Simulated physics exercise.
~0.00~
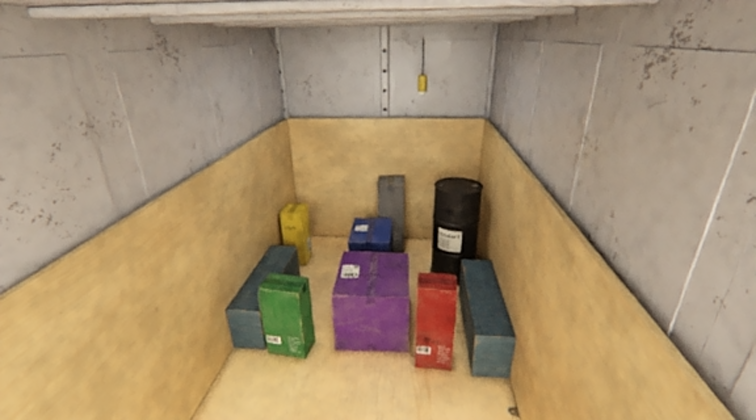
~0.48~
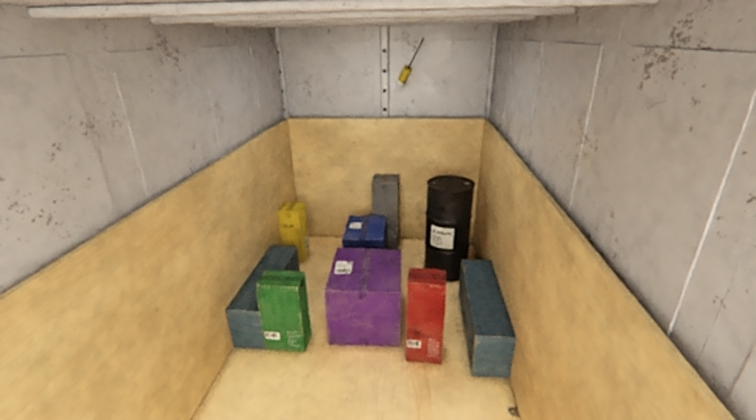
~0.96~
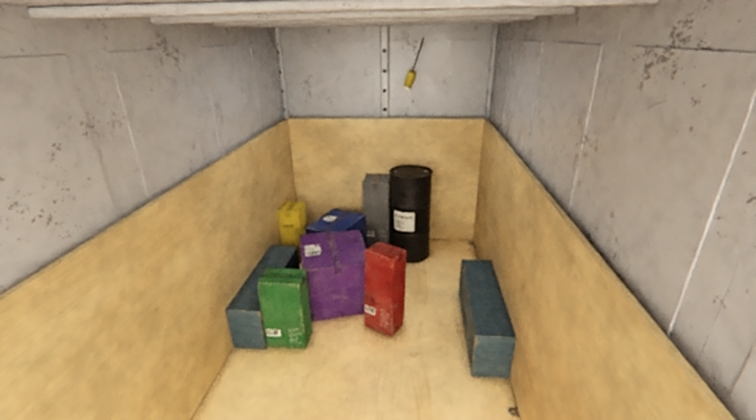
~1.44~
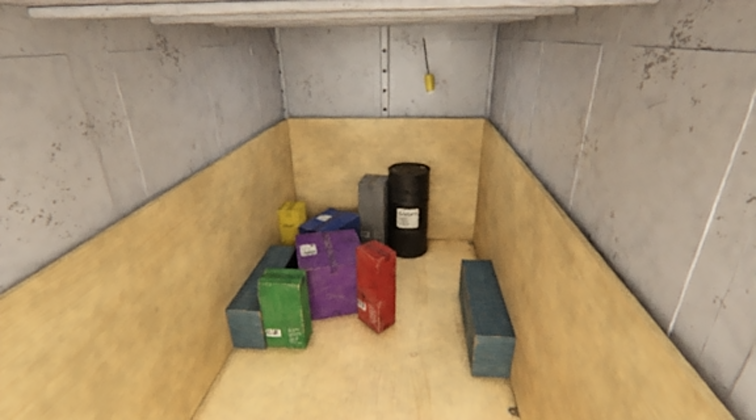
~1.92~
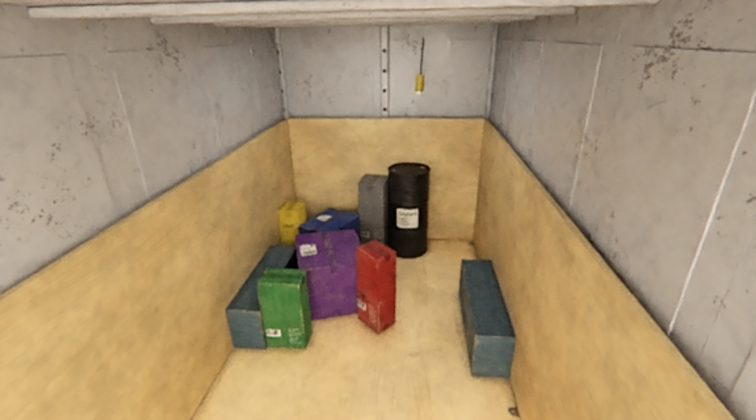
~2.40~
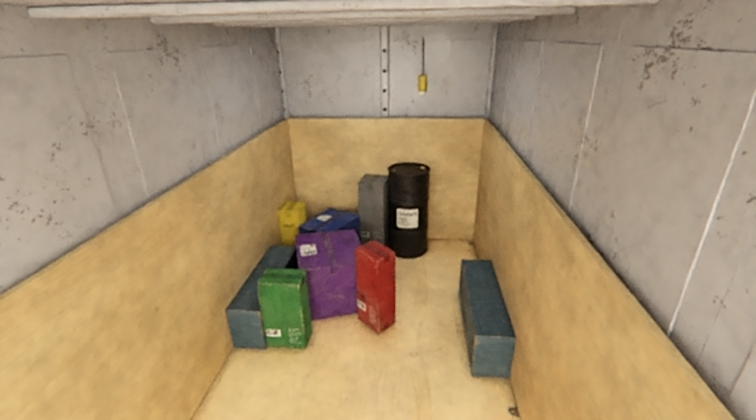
The clip opens on the load bay of a moving van, where boxes in several colours and a black drum stand between two low wheel boxes while a small yellow lamp hangs above. The lamp swings left, and the red box, purple box, blue box, grey box and drum begin to shift slightly left. They then slide much farther left and a little towards the far wall, with the purple box closing in behind the green one. The red and blue boxes edge over slightly more before everything settles. The lamp swings back and calms, leaving all the cargo upright, the green and yellow boxes still in their places.
